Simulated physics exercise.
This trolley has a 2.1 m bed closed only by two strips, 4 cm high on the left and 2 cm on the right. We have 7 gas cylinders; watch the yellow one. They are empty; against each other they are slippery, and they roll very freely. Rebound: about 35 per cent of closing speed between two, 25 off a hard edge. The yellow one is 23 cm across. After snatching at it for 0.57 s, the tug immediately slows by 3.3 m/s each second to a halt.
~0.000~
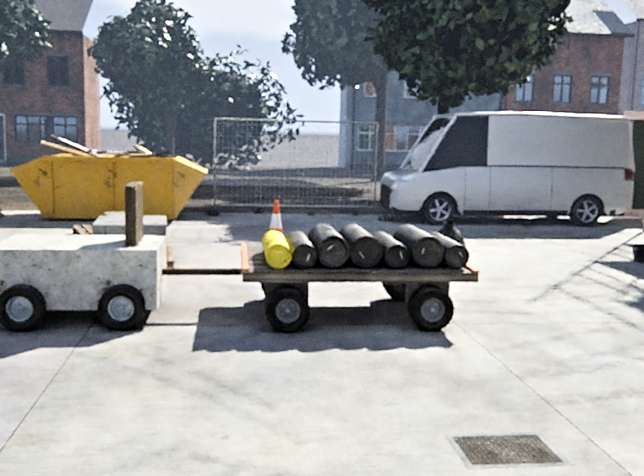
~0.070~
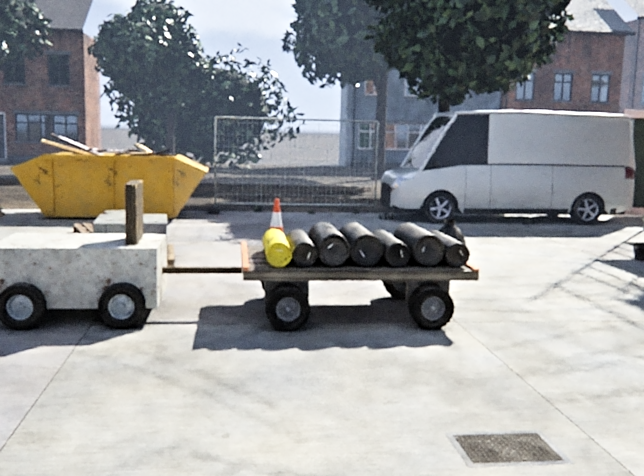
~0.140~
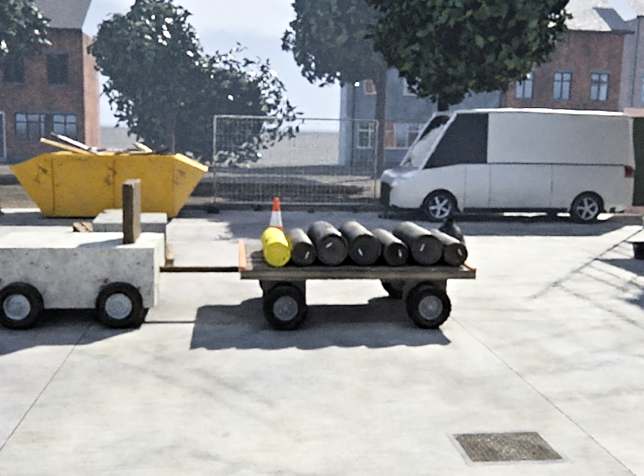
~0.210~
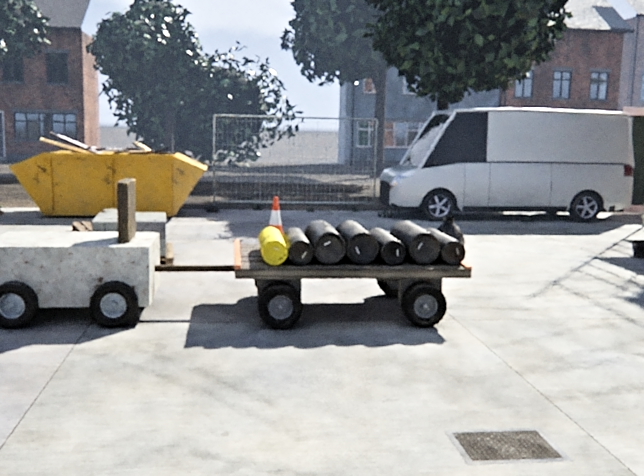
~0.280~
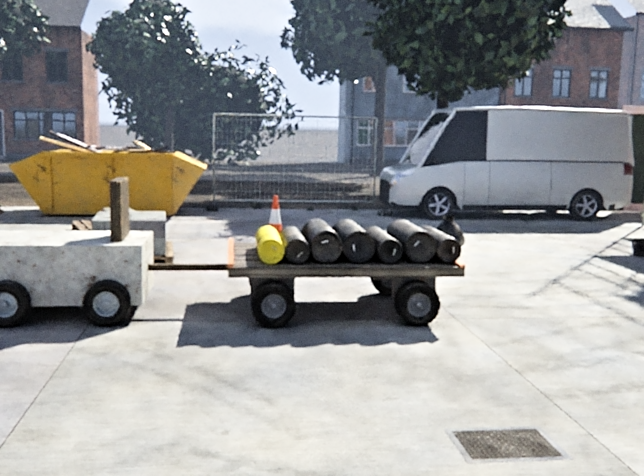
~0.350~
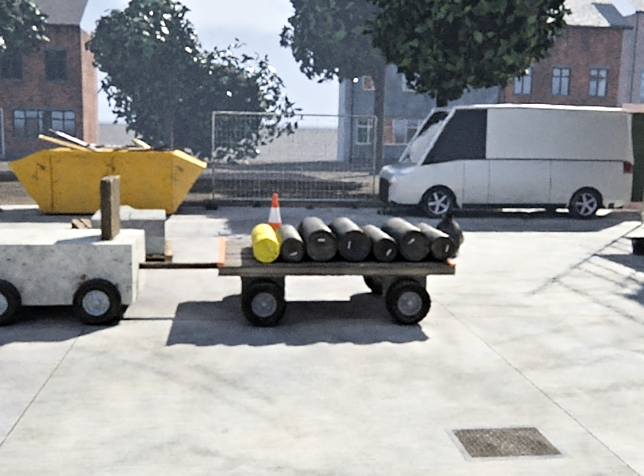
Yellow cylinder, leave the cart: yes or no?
No.
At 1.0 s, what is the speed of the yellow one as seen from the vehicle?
About 0.1 m/s.
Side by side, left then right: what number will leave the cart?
On the left it's 0, and on the right it's 2.
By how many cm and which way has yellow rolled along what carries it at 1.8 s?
Yellow: 25 to the right.
Then, 1.0 s in, yellow is on the deck, 80 cm from the left bar, rolling right along the cart; 2 over a bar so far.
Then, 1.8 s in, yellow is on the deck, 55 cm from the left bar, rolling left along the cart; 2 over a bar so far.
Then, 2.8 s in, yellow is on the deck, 20 cm from the left bar, rolling left along the cart; 2 over a bar so far.
In the end (3.8 s), yellow is on the deck, 10 cm from the left bar; 2 over a bar so far.
